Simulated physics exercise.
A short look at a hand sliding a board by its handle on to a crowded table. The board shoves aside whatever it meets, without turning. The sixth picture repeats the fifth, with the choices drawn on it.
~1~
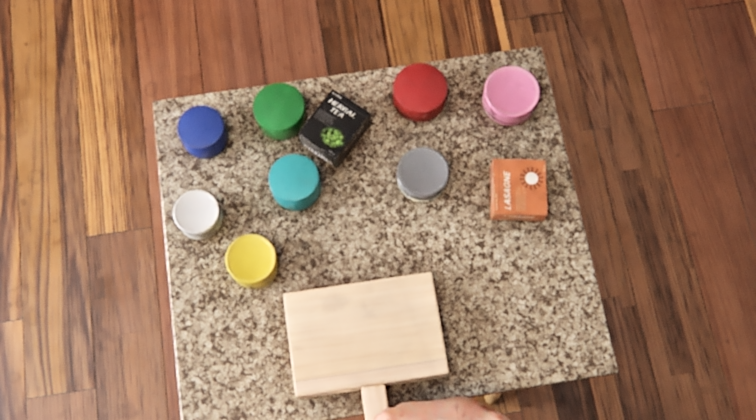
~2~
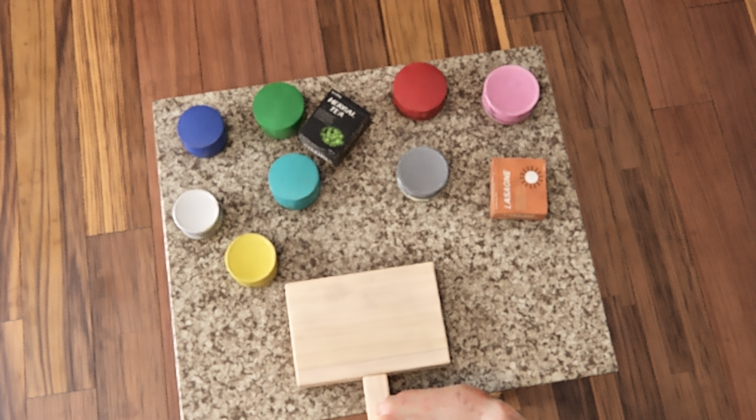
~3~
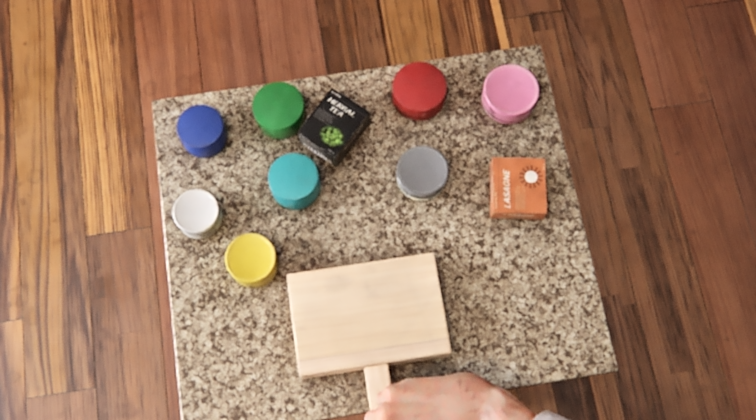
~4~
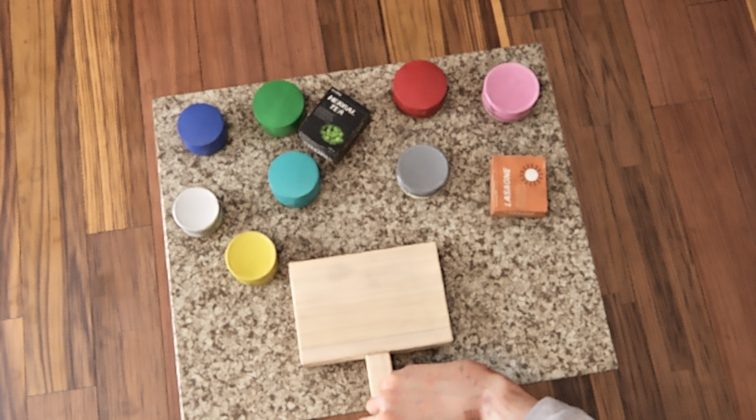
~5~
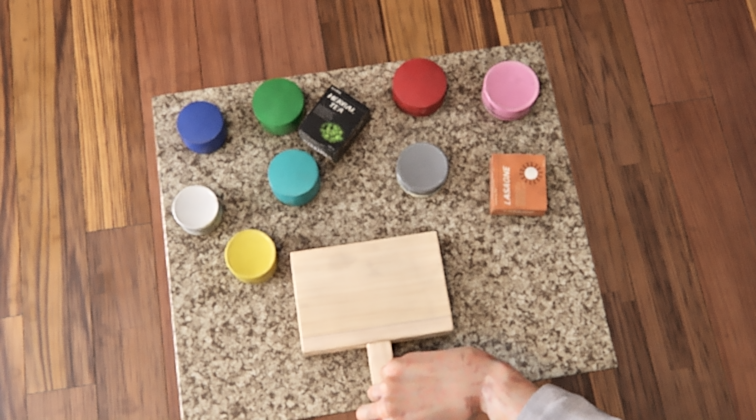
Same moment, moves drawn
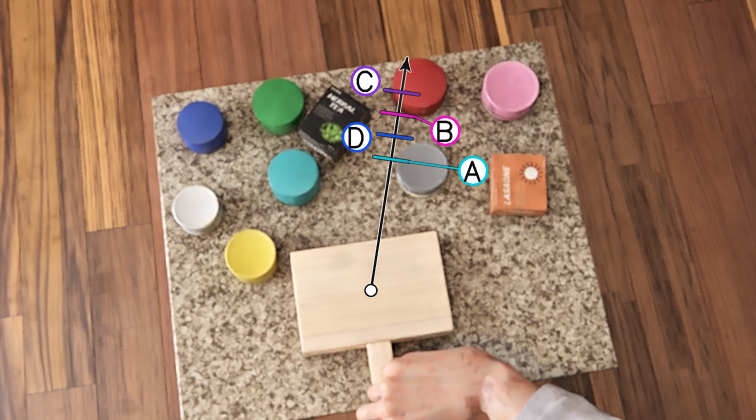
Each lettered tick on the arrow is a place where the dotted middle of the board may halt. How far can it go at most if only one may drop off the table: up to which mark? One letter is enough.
At D, and not beyond.
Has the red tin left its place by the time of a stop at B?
By then, yes.
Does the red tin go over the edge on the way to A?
Yes.
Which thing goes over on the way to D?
It is the red tin.
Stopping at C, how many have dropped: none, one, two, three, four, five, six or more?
By then, three.
On the copy, A at (391, 159); B at (398, 115); C at (402, 92); D at (395, 136); the arrow from (371, 290) to (407, 58); the white dot at (371, 290).
On D. First, board (380, 235); grey tin (421, 158); white jar (198, 211).
Then, board (388, 180); red tin (417, 60); green pot (276, 104).
Finally, board (394, 141); red tin over the edge; black packet (324, 75); one fallen.
By contrast, A is within the limit but short; B drops three; C drops three.
